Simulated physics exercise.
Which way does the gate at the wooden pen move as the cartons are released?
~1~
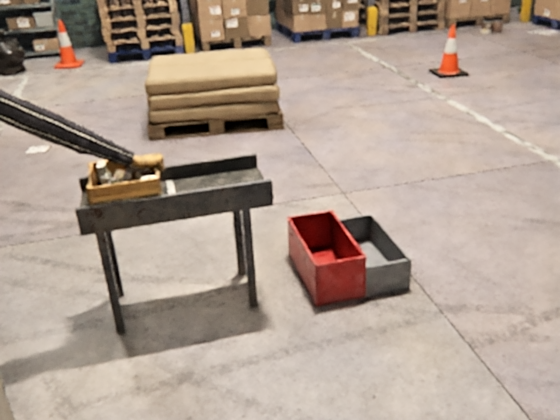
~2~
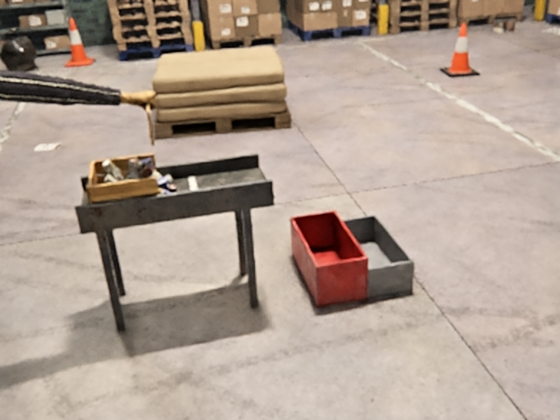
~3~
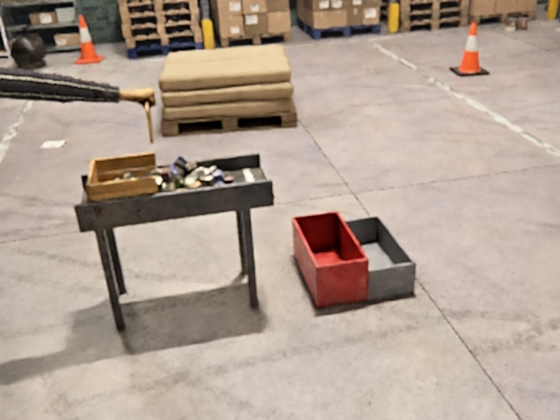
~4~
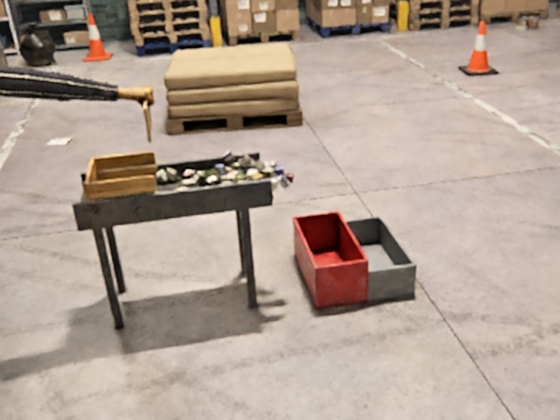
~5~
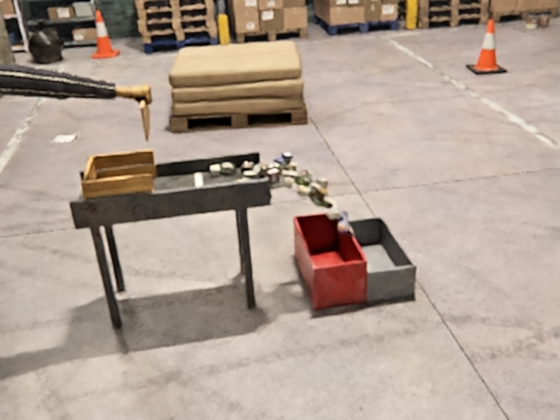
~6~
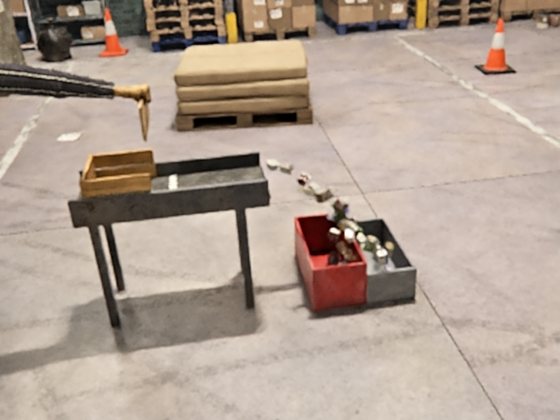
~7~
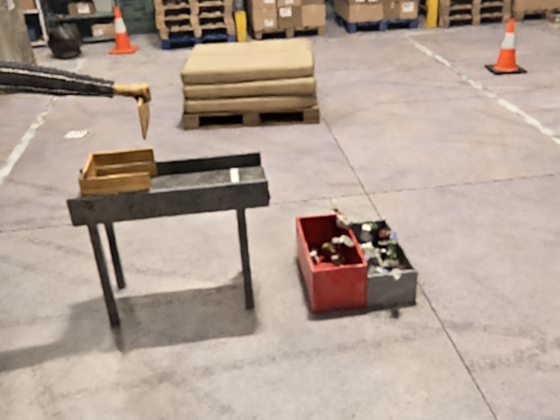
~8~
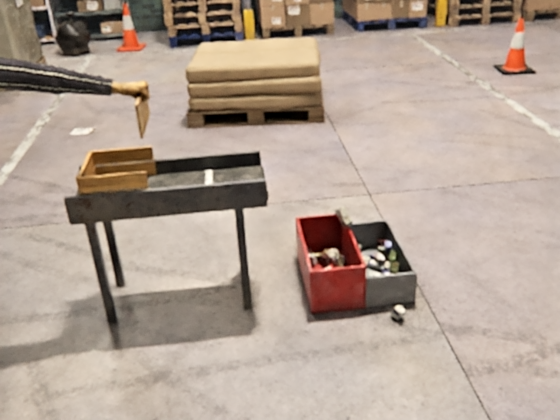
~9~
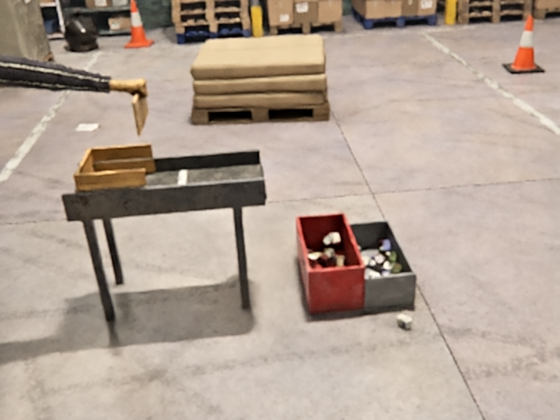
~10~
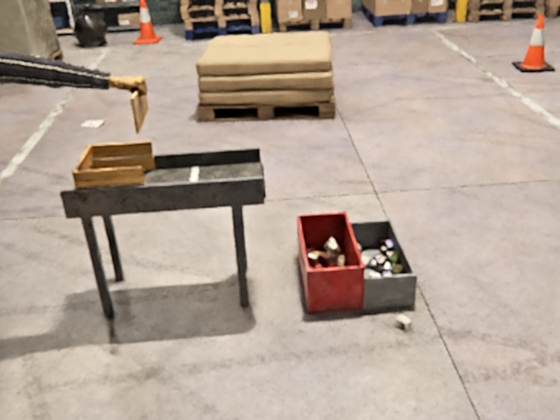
The gate moves up, lifted clear of the pen by the dark arm.
